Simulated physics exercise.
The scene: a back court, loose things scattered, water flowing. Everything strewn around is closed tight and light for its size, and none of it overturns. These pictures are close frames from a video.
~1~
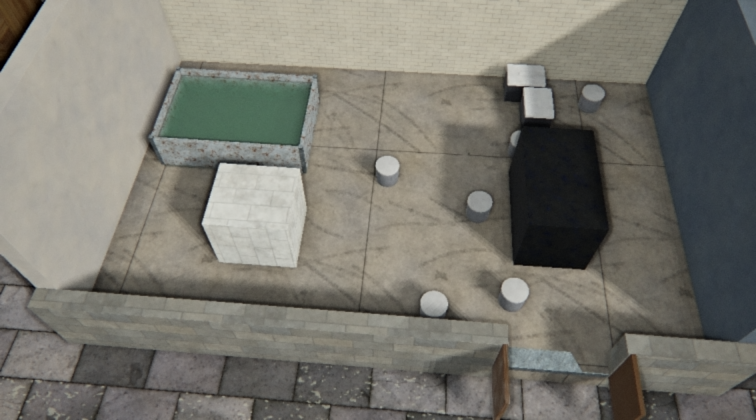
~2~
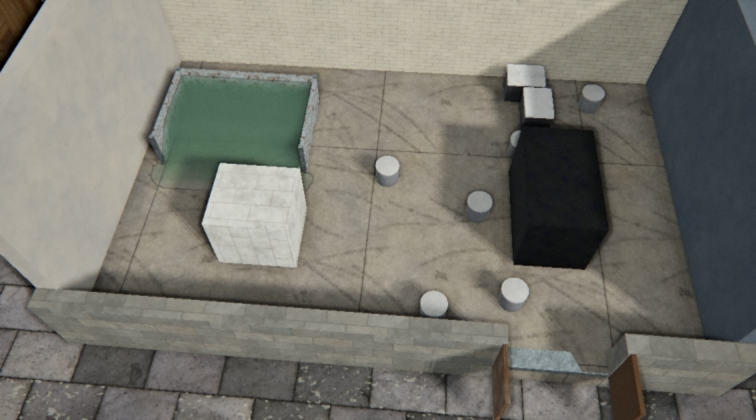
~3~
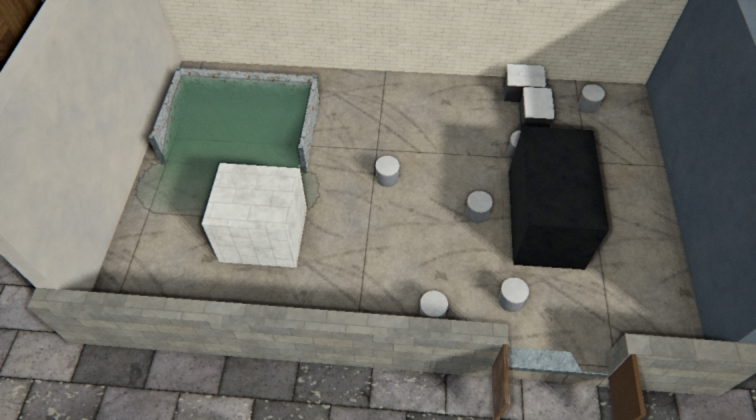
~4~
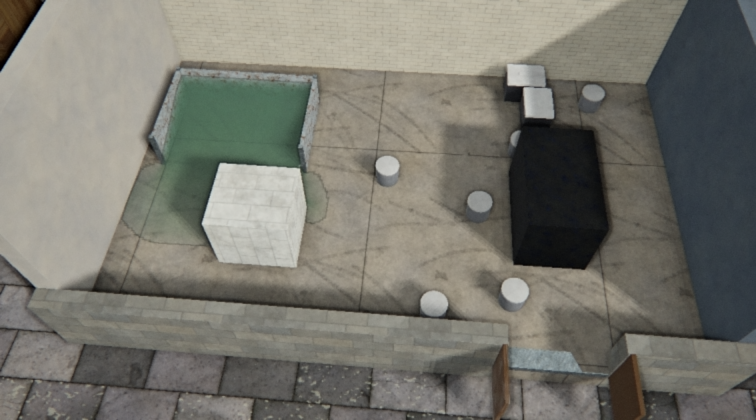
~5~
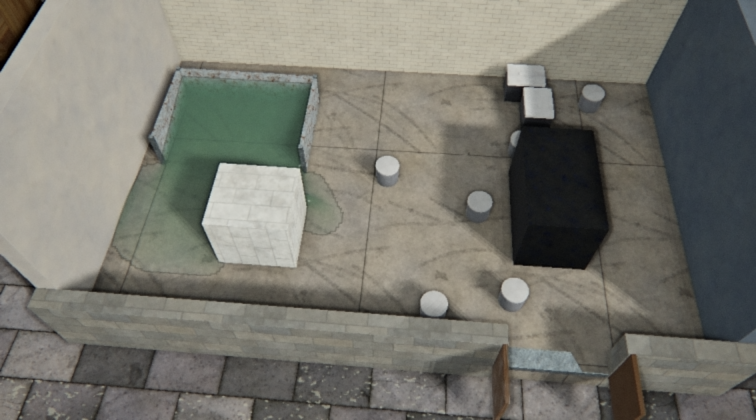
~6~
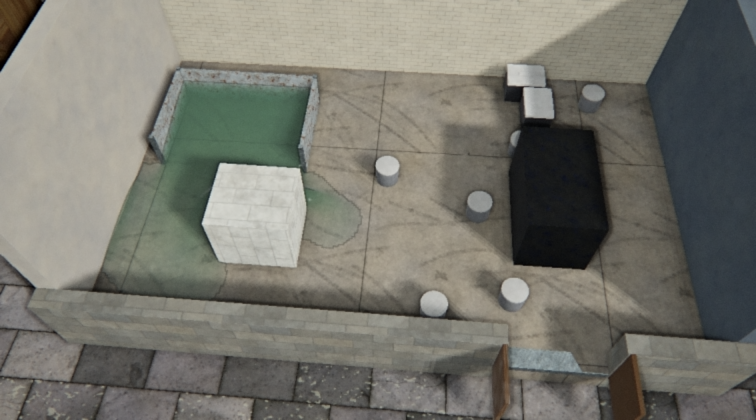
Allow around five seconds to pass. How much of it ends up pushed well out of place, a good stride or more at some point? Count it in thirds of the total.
Share shifted well: Middle, a third to two thirds.
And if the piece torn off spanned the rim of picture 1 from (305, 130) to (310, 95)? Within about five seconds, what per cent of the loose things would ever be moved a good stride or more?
I'd guess close to 100 percent.
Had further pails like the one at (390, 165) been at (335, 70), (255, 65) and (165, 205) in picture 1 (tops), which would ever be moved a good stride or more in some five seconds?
Copy by copy, in order: Largely stays, largely stays, relocated.
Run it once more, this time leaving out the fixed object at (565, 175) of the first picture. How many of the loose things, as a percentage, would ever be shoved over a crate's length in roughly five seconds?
It comes out close to 50 percent.
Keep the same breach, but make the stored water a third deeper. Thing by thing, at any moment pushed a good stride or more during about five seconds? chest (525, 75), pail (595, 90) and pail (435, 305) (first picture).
The first stopped before it, the second stopped before it, the third reached the mark.
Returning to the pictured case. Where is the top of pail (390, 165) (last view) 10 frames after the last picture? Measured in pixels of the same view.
Estimated position: Around (449, 139).
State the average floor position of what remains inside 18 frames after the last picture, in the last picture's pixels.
That averages to about (525, 175) on the floor.
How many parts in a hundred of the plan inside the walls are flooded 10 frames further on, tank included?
Estimate: Near 45 %.
A moment on, 0 of 8 are well off their spots; 0 afloat.
Next, 1 of 8 are well off their spots; 0 afloat.
Later, 3 of 8 are well off their spots; 1 afloat.
In the end, 4 of 8 are well off their spots, and 4 have been at some point; 2 afloat.
